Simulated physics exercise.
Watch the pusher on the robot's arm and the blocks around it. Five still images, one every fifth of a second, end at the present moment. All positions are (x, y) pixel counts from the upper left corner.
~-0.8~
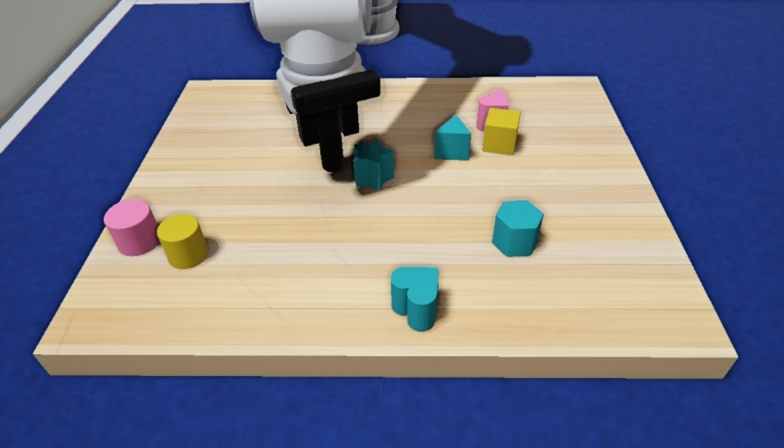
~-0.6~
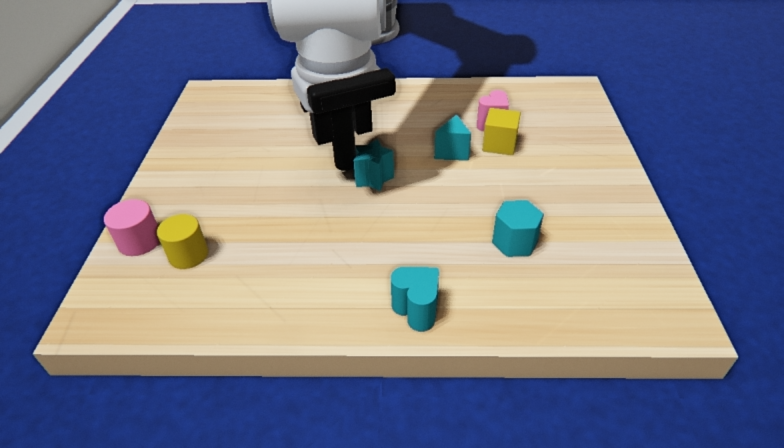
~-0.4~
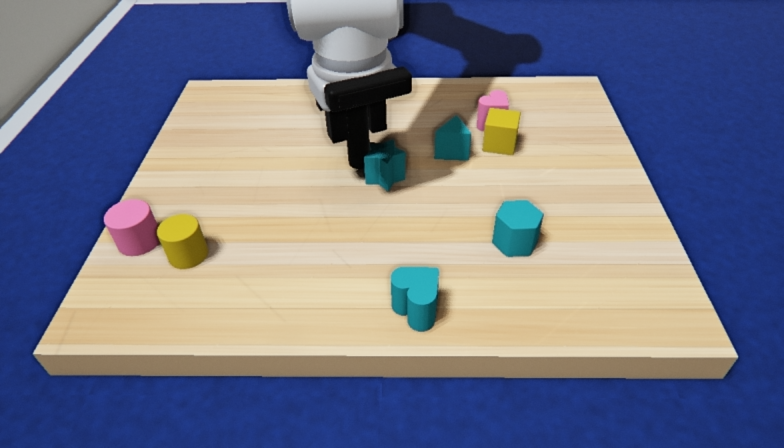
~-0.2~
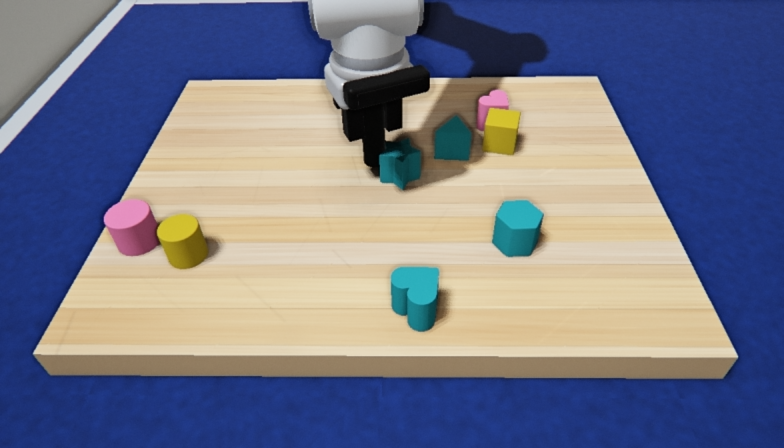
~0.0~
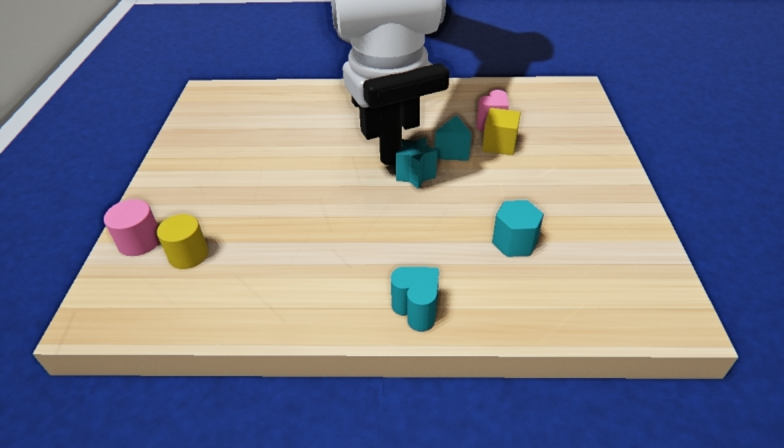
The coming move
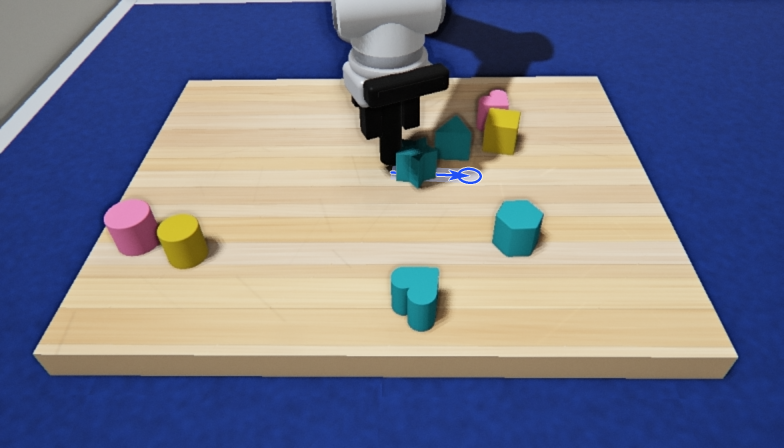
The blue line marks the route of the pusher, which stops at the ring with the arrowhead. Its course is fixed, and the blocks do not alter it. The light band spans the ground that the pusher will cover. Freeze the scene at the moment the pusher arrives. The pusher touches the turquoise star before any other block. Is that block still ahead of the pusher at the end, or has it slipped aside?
In front, still.
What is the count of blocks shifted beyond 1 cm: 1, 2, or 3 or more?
Total: One.
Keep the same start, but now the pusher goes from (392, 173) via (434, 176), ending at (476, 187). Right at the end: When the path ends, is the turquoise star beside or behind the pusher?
In short: No.
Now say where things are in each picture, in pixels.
The first frame shows pusher tip (333, 166); block tops, turquoise star (371, 151); turquoise triangle (454, 126).
The second frame shows pusher (346, 164); blocks unchanged.
The third frame shows pusher (360, 163); turquoise star (384, 150).
The fourth frame shows pusher (375, 161); turquoise star (399, 149).
The fifth frame shows pusher (391, 159); turquoise star (416, 147); turquoise triangle (454, 126).
Path on the board, from (392, 173) to (470, 176).
On the path given first. Halfway along, pusher (431, 161); turquoise star (457, 149).
At the end, pusher (471, 163); turquoise star (498, 151); turquoise triangle in place.
